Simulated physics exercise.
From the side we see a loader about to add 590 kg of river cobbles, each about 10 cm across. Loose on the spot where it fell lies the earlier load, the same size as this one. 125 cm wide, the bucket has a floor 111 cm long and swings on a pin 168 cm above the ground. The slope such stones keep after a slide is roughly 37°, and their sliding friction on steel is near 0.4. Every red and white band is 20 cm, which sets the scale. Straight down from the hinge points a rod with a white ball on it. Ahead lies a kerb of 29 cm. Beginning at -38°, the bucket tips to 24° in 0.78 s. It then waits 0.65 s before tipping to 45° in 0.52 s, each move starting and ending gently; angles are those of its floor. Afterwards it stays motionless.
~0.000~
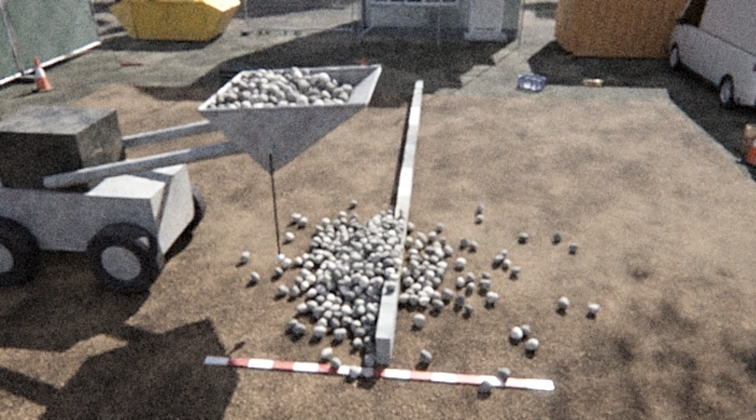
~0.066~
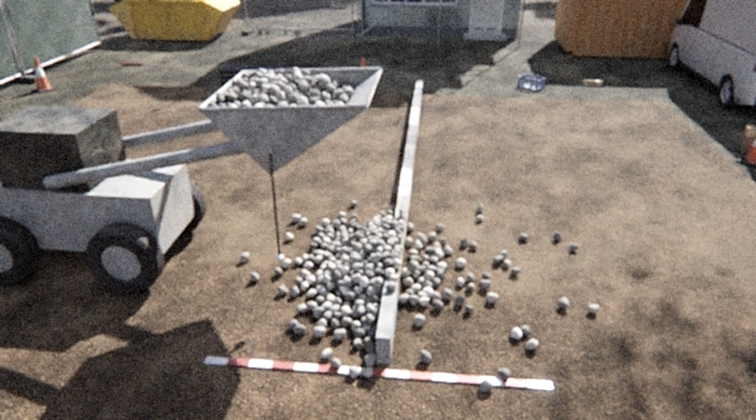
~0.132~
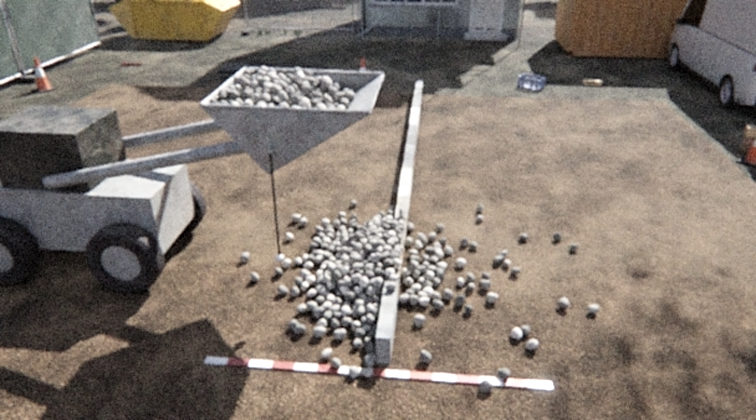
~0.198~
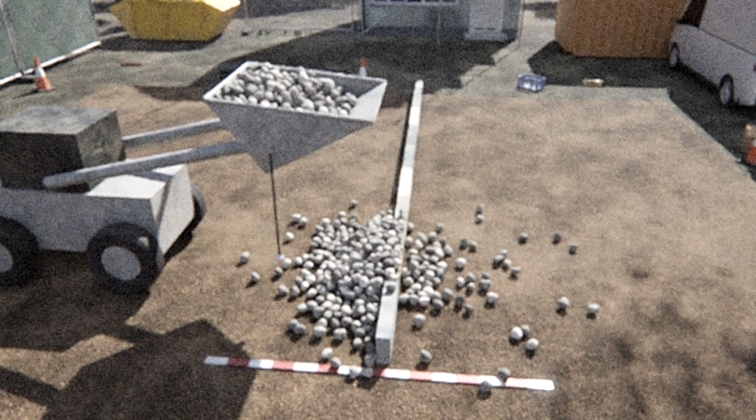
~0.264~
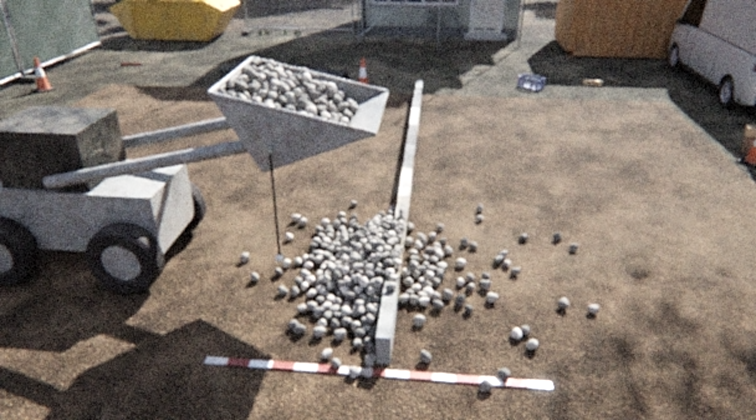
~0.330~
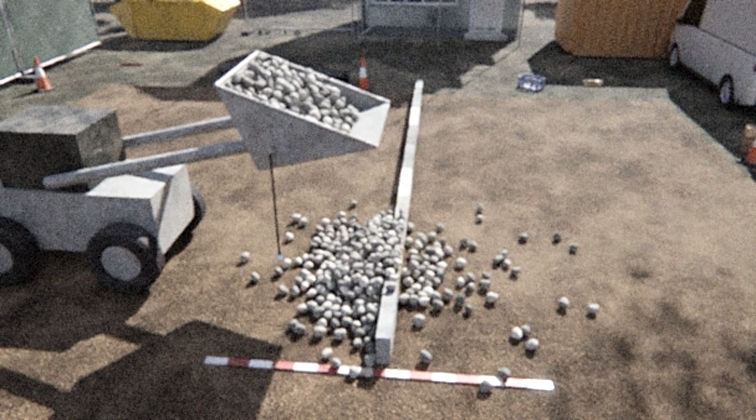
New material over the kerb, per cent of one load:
74 per cent.
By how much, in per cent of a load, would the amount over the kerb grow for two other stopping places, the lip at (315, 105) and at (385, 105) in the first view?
The first position would add some 20 per cent, the second some 90.
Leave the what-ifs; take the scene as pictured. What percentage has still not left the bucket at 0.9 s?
Around 100 in a hundred.
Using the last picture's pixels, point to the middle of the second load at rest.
Middle: Approx. (427, 264) px.
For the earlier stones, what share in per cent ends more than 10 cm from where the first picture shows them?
Roughly 15 percent.
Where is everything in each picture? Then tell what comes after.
In the first frame, lip at (366, 105), floor tilted -38°, highest stones at (294, 78). The earlier load is highest near (388, 241), 36 cm above ground level, 84 % on this side of the kerb, 16 % over the kerb.
In the second frame, lip at (367, 107), floor tilted -37°, highest stones at (271, 78); the stones move at 0.2 m/s on average.
In the third frame, the bucket is at -33°, its lip at (370, 113); the top of the load is at (257, 76); the stones move at 0.3 m/s on average.
In the fourth frame, the bucket is at -28°, its lip at (373, 122); the top of the load is at (252, 74); the stones move at 0.4 m/s on average.
In the fifth frame, lip at (376, 134), floor tilted -21°, highest stones at (256, 68); the stones move at 0.5 m/s on average.
In the sixth frame, lip at (377, 147), floor tilted -14°, highest stones at (262, 64); the stones move at 0.6 m/s on average.
After 0.6 s the floor is at 14°; in per cent of one load, 100 in the bucket, 84 on this side of the kerb, 16 over the kerb; the foremost stones are at (548, 281).
After 0.9 s the floor is at 24°; in per cent of one load, 99 in the bucket, 85 on this side of the kerb, 16 over the kerb; the foremost stones are at (548, 281).
After 2.4 s the floor is at 45°; in per cent of one load, 0 in the bucket, 113 on this side of the kerb, 87 over the kerb; the foremost stones are at (605, 275).
After 5.2 s the floor is at 45°; in per cent of one load, 0 in the bucket, 110 on this side of the kerb, 90 over the kerb; the foremost stones are at (616, 259). Net gain over the kerb, 74.
